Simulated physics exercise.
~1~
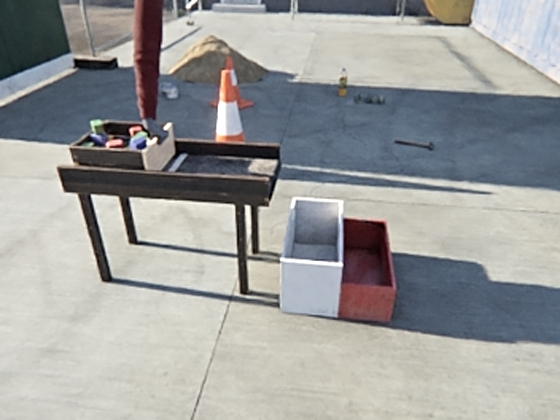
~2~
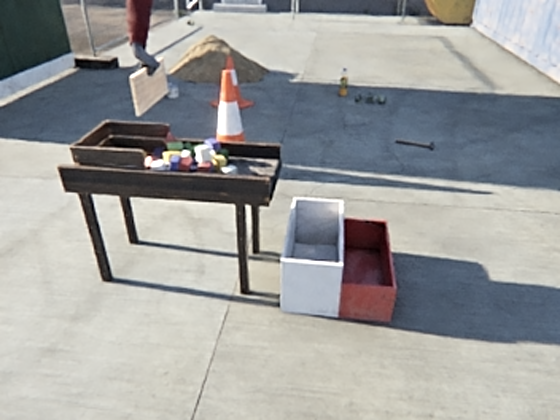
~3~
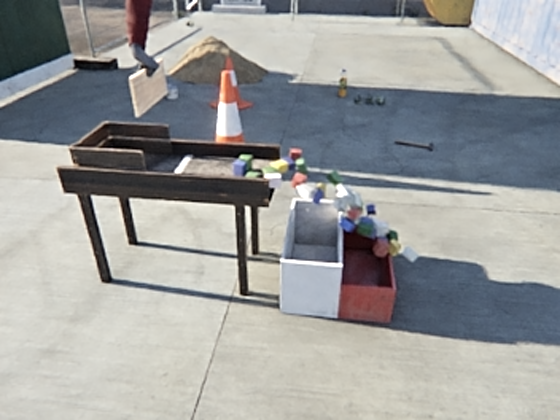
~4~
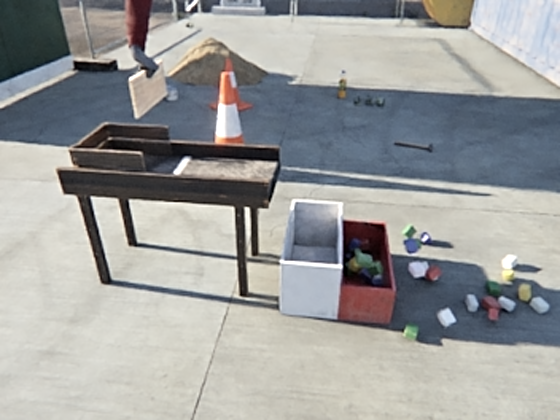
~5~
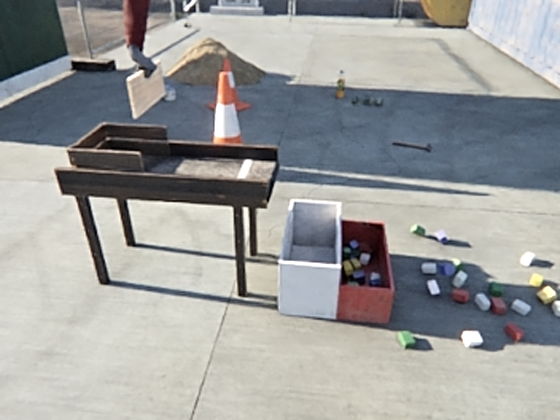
A hand lifts a gate and colourful blocks fly into the red tote and beyond it.
